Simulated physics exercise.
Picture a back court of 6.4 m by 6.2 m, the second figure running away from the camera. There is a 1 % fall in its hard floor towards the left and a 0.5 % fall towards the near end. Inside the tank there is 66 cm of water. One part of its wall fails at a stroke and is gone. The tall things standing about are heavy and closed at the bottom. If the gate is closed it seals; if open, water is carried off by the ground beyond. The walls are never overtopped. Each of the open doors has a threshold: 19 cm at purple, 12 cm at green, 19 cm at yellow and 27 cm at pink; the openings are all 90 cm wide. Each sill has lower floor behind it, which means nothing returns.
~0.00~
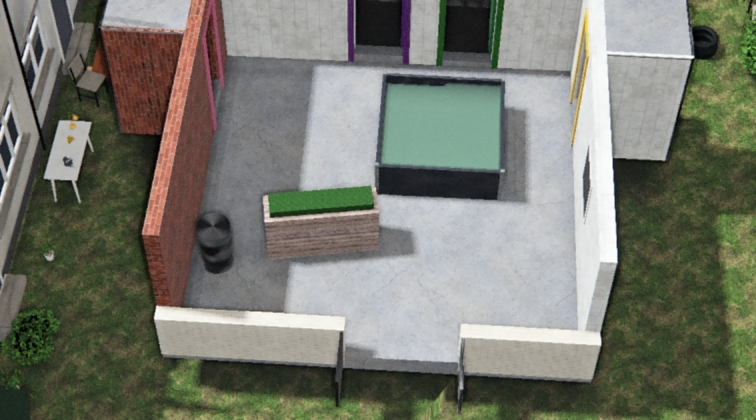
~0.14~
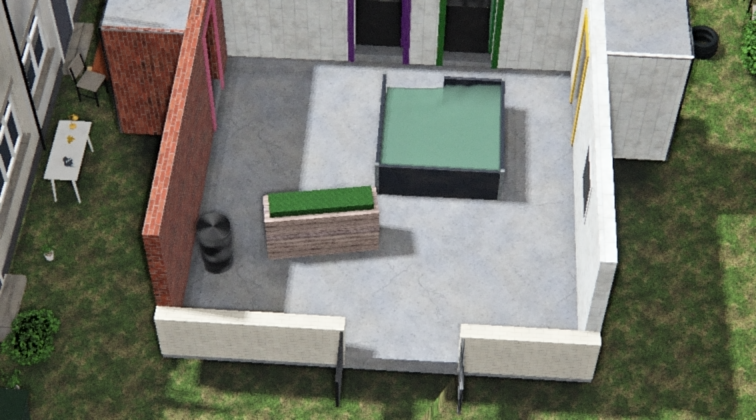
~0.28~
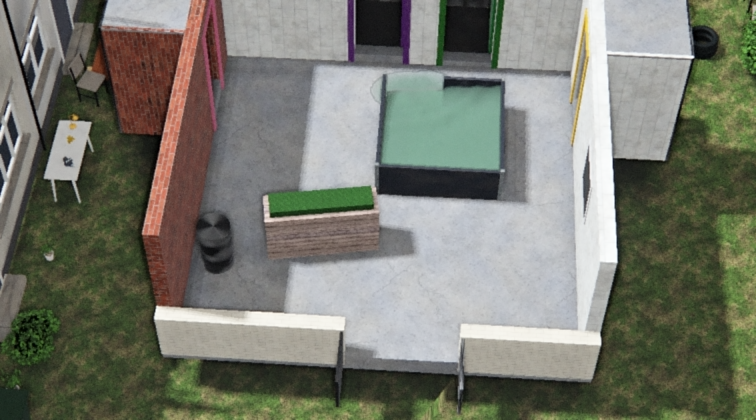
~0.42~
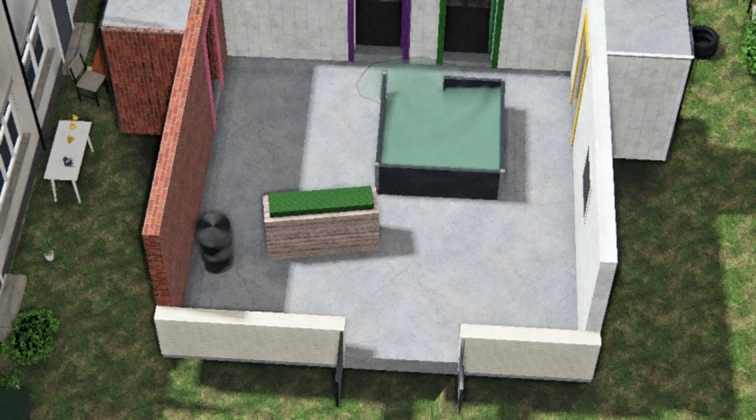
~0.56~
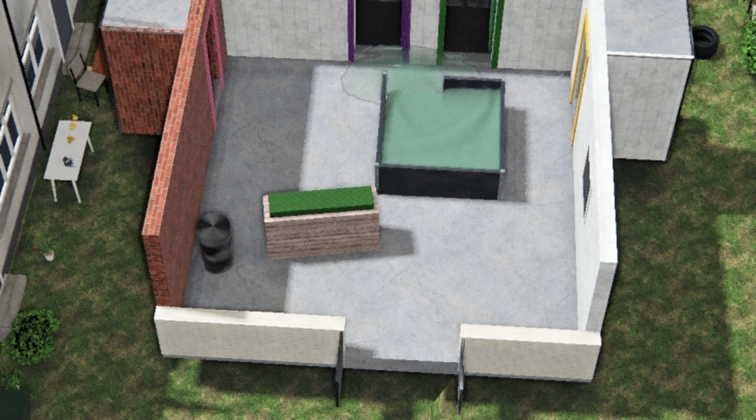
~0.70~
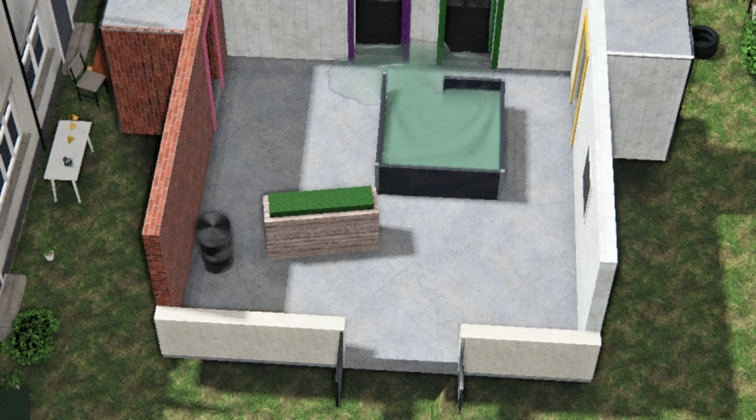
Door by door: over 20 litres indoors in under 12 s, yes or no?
Purple door: Yes, green door: Yes, yellow door: No, pink door: No.
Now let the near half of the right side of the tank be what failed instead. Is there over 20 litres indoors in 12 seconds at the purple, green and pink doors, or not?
Then it goes purple fine, green fine, pink fine.
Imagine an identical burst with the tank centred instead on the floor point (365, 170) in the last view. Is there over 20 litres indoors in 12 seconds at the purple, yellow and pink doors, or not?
Purple gets more than that, yellow gets no more than that, pink gets no more than that.
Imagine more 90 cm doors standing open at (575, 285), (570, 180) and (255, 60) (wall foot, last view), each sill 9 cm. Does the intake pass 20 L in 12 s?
Result in order - not enough, not enough, more than that.
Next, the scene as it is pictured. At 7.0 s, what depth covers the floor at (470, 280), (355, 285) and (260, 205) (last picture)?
2, 1, 4 cm.
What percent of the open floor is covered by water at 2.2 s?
Roughly 25 % of the floor.
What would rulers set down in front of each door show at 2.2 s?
Depths: Purple door 32 cm, green door 19 cm, yellow door 15 cm, pink door 18 cm.
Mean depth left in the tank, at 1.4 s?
It averages close to 47 centimetres.
After 1.4 s water covers 15 % of the floor and is deepest (50 cm) near (411, 66); purple door 37 cm at the sill, 60 L in, green door 19 cm at the sill, 18 L in, yellow door not reached, pink door not reached.
After 2.2 s water covers 25 % of the floor and is deepest (40 cm) near (411, 66); purple door 32 cm at the sill, 148 L in, green door 19 cm at the sill, 47 L in, yellow door 15 cm at the sill, 0 L in, pink door 18 cm at the sill, 0 L in.
After 3.5 s water covers 45 % of the floor and is deepest (29 cm) near (411, 66); purple door 24 cm at the sill, 203 L in, green door 15 cm at the sill, 76 L in, yellow door 15 cm at the sill, 1 L in, pink door 18 cm at the sill, 0 L in.
After 7.0 s water covers 80 % of the floor and is deepest (16 cm) near (205, 244); purple door 14 cm at the sill, 223 L in, green door 9 cm at the sill, 90 L in, yellow door 9 cm at the sill, 2 L in, pink door 11 cm at the sill, 0 L in.
After 12.0 s water covers 100 % of the floor and is deepest (12 cm) near (179, 334); purple door 7 cm at the sill, 223 L in, green door 4 cm at the sill, 90 L in, yellow door 4 cm at the sill, 2 L in, pink door 8 cm at the sill, 0 L in.
